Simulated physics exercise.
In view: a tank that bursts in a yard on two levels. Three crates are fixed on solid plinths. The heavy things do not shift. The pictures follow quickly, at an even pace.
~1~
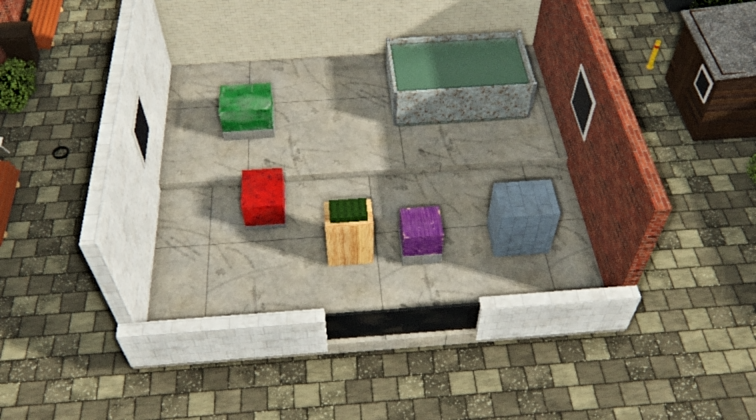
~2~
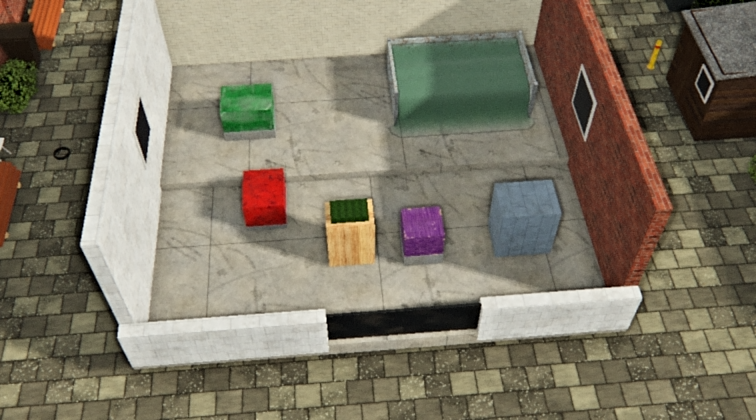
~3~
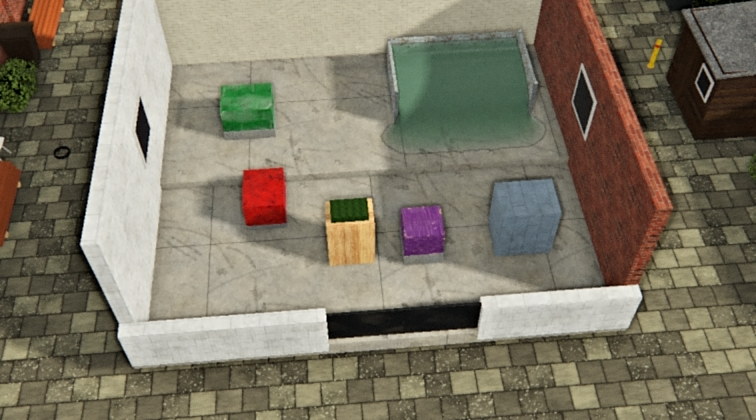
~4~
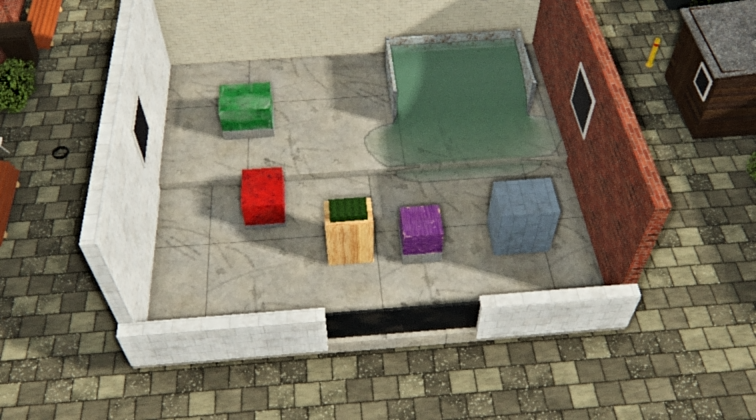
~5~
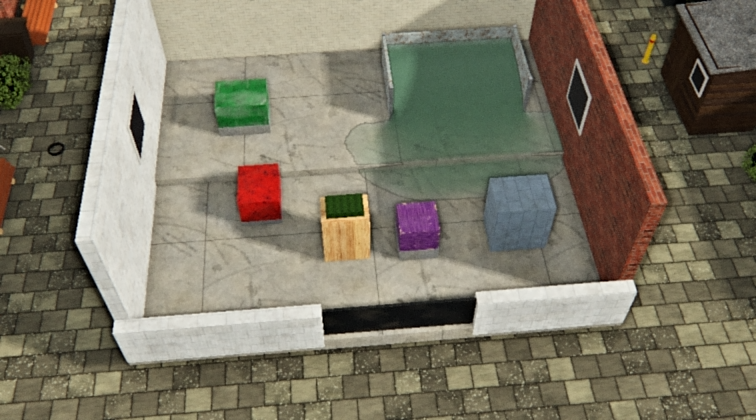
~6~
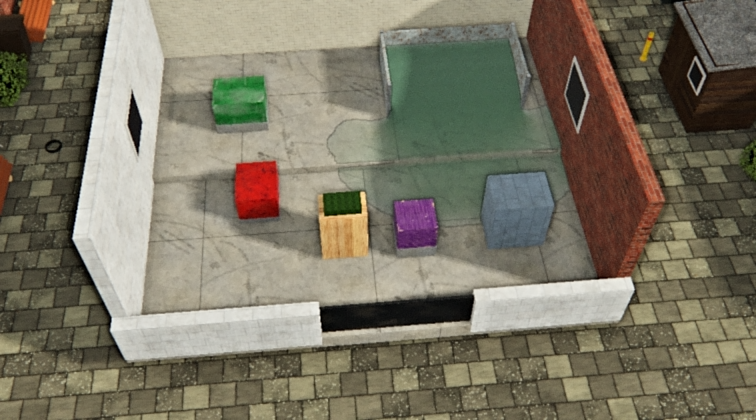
In this clip, the front of a grey stone tank gives way in a walled yard, and greenish water pours out, spreading forward and leftward across the paved floor toward the purple and blue-grey blocks.
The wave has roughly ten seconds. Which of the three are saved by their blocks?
The red crate is soaked; the green crate keeps dry; the purple crate is soaked.
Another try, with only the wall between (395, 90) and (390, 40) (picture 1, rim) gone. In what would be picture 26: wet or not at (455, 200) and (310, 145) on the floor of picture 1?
As listed: Dry, covered.
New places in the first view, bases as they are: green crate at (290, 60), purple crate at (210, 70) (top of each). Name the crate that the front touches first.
That is the red one.
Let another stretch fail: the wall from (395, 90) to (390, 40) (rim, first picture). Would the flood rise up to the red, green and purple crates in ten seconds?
In short: Red is soaked; green is topped; purple is safe.
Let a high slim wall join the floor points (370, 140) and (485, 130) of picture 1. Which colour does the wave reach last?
Last comes the crate marked red.
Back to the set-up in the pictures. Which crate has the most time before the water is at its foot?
That is the green one.
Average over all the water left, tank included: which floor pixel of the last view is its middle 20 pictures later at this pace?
I would point to (442, 216).
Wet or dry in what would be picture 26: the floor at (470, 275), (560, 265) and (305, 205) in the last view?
In that order: Awash, under water, covered.
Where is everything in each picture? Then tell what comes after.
The first picture shows the water tank at (459, 65) is whole and still.
In the second picture, water pours out at (464, 108) and has run to (392, 128).
In the third picture, the front is at (388, 140), out from the gap at (464, 110).
In the fourth picture, water pours out at (462, 111) and has run to (373, 150).
In the fifth picture, water pours out at (458, 108) and has run to (361, 163).
In the sixth picture, water pours out at (456, 105) and has run to a hidden place.
A moment on, water covers 35 % of the floor; the red crate not reached, the green crate not reached, the purple crate water round its plinth.
Next, water covers 45 % of the floor; the red crate water round its plinth, the green crate not reached, the purple crate water round its plinth.
Then, water covers 60 % of the floor; the red crate water round its plinth, the green crate not reached, the purple crate water round its plinth.
Later, water covers 60 % of the floor; the red crate water round its plinth, the green crate not reached, the purple crate water round its plinth.
In the end, water covers 60 % of the floor; the red crate was topped, the green crate stayed above the water, the purple crate was topped.
